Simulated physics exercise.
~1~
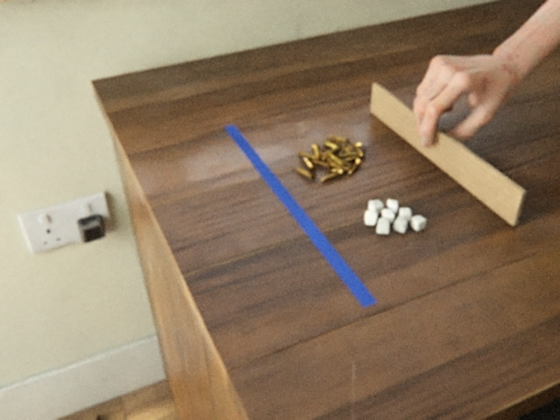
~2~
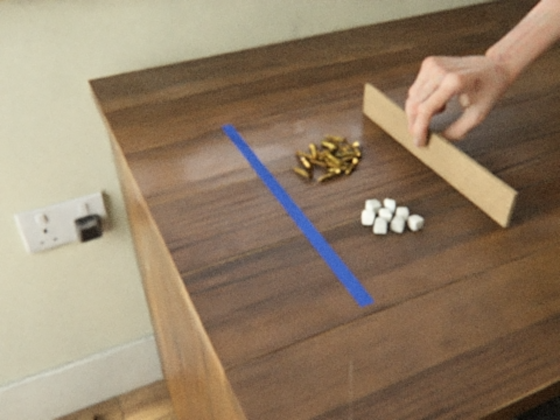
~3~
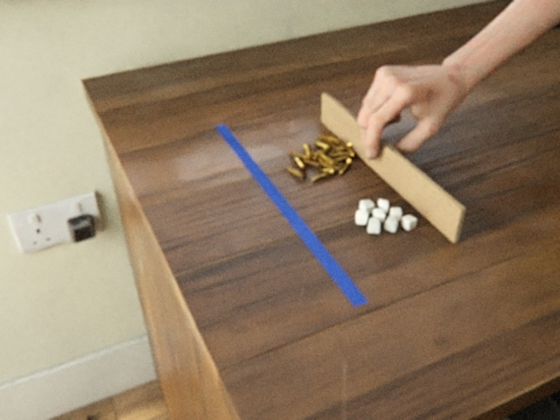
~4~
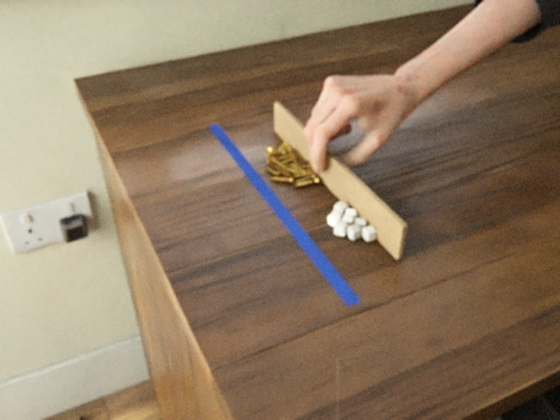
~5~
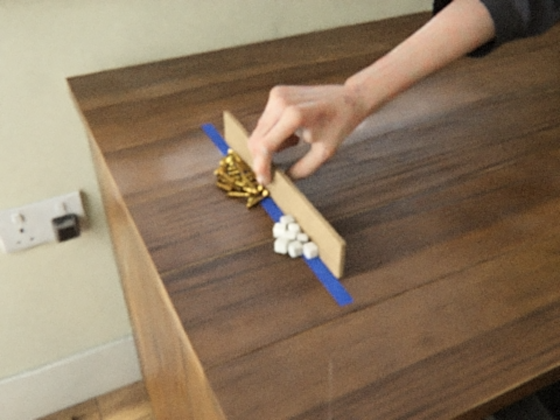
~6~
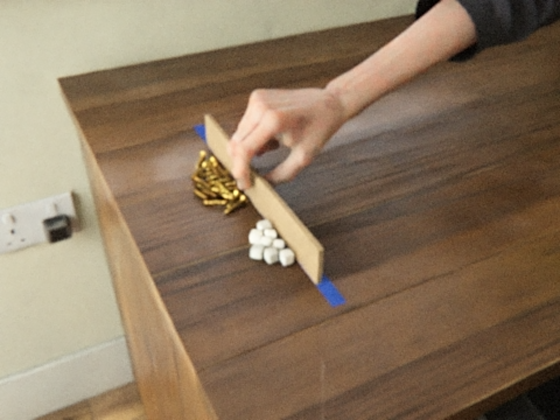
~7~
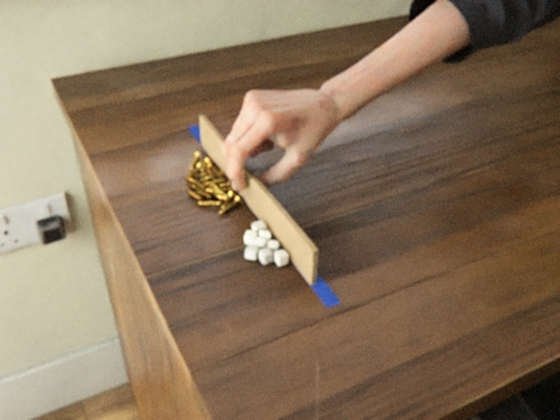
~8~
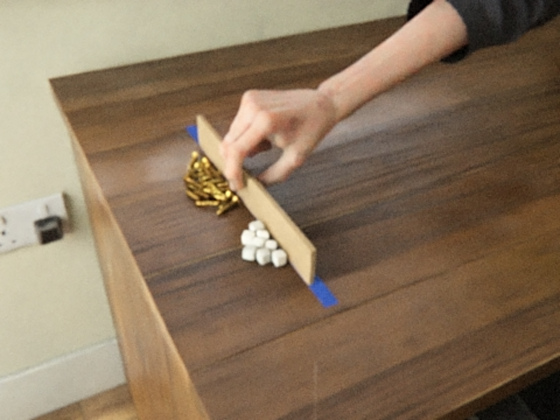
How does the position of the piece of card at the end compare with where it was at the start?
At the start the card stands well to the right of the blue tape, with both heaps between them. By the end it has moved left and stands along the tape, covering most of it.
Hand-held piece of card pushing gold pieces and small white cubes left across a wooden table, stopping at blue tape.
